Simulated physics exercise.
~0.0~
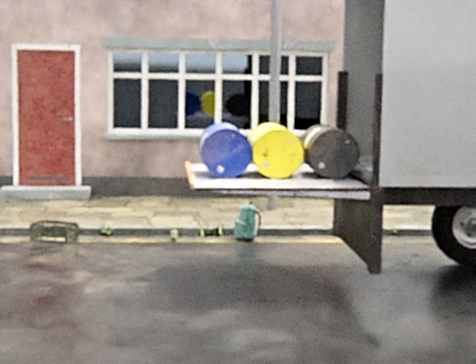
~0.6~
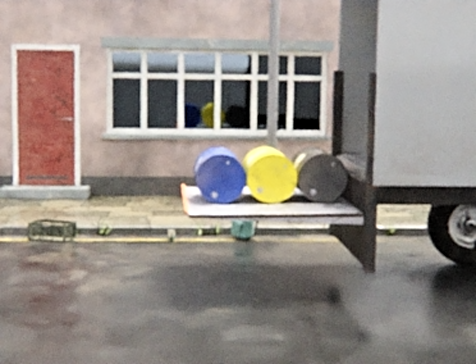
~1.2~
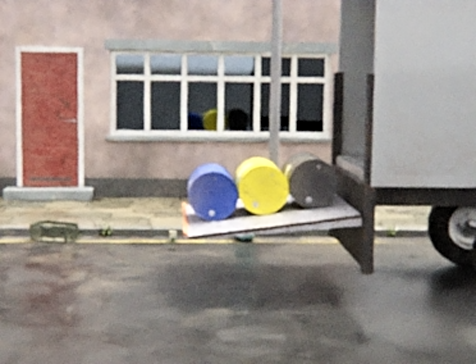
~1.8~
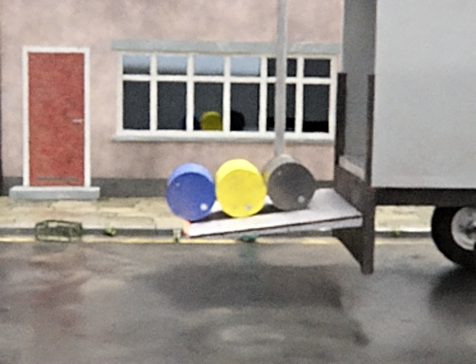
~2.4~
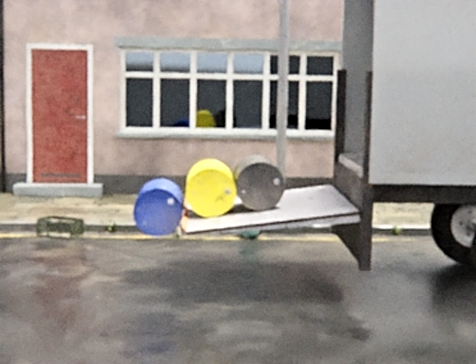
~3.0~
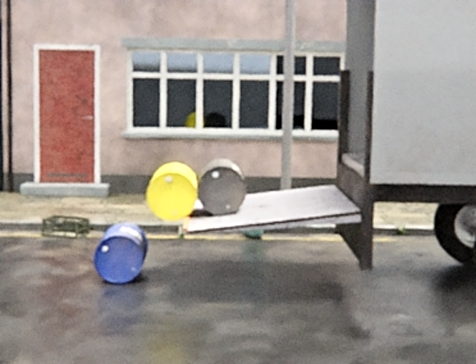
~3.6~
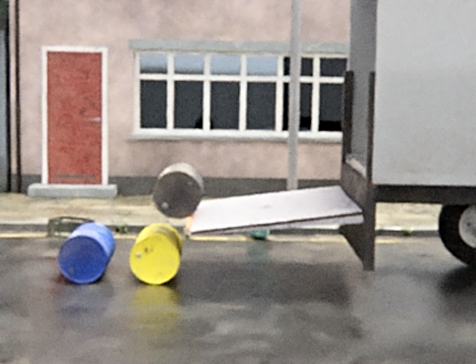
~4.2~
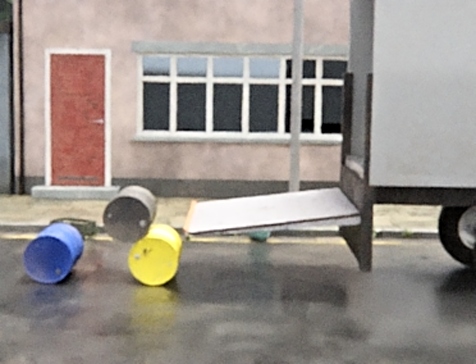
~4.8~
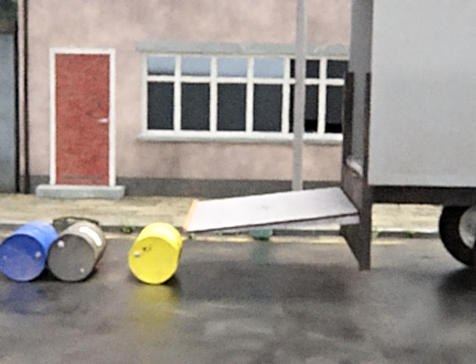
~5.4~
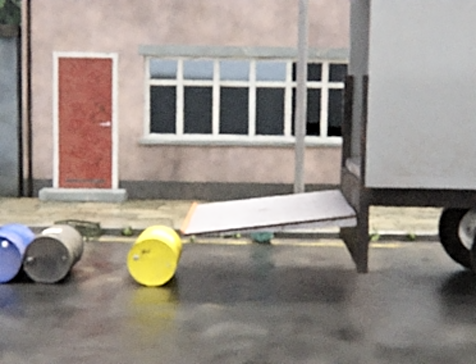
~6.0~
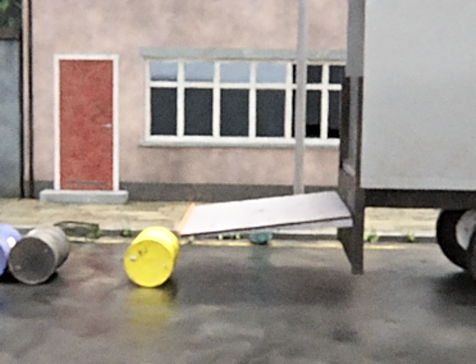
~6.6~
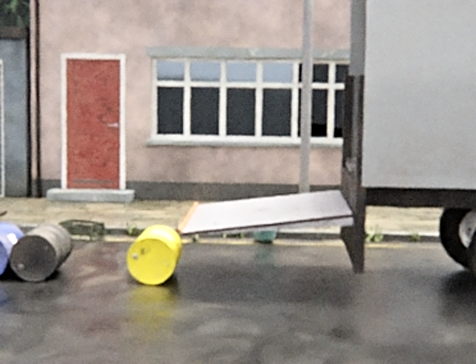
On a wet street, a lorry's lift lowers and tilts, three drums rolling left off its edge onto the road.
